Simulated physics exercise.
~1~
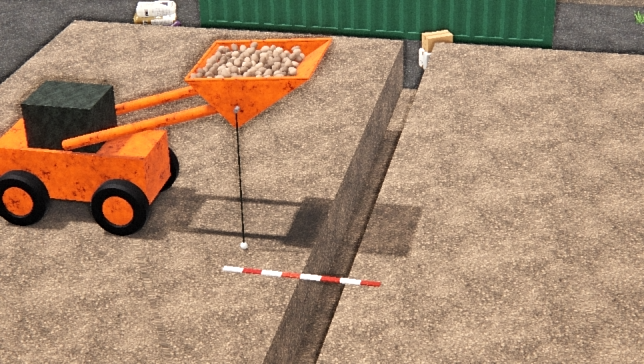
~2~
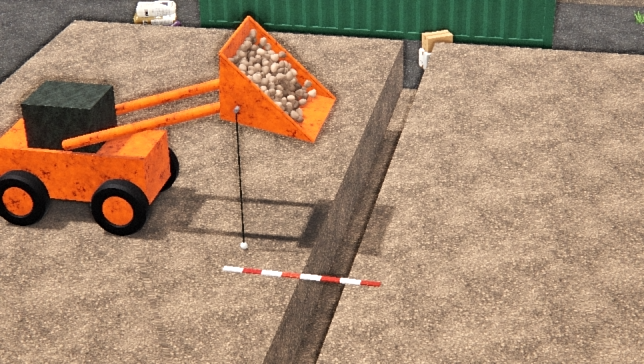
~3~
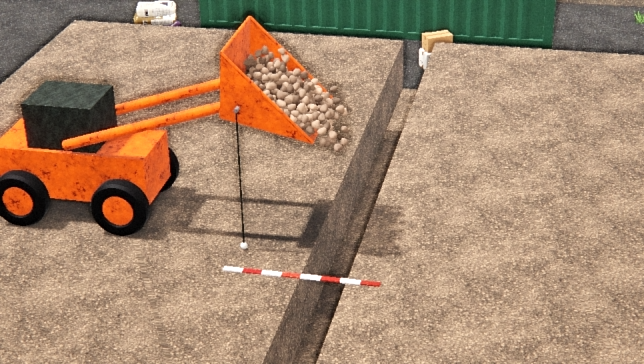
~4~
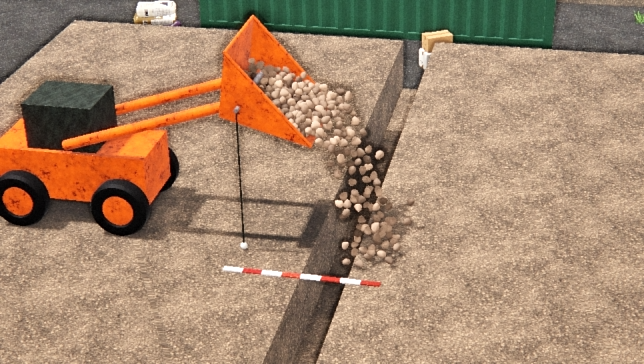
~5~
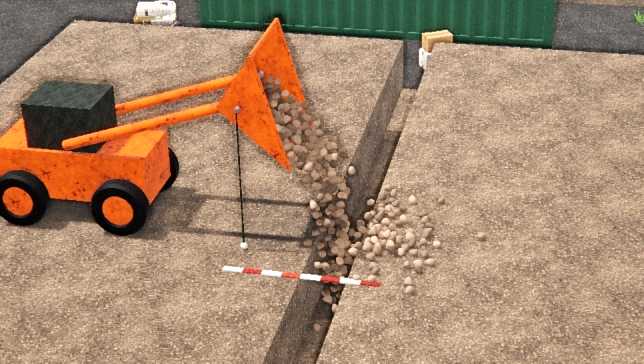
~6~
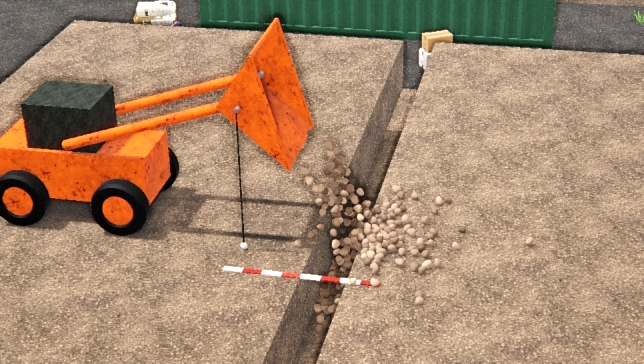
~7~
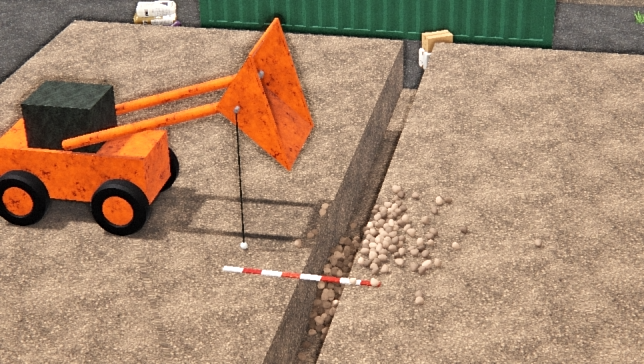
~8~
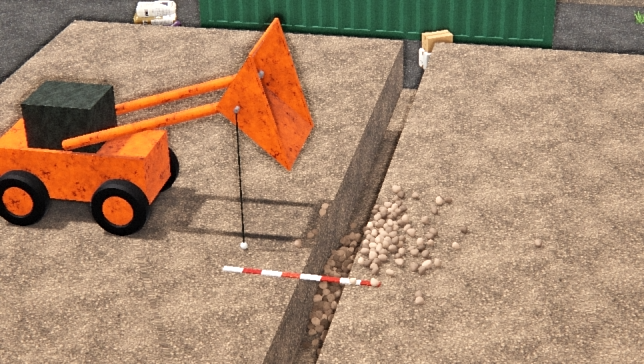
In this clip, an orange loader tips its raised bucket of rounded stones downward to the right in stages, and they pour toward a narrow trench. Most drop into it, while some scatter on the far side, and the emptied bucket stays steeply tilted.
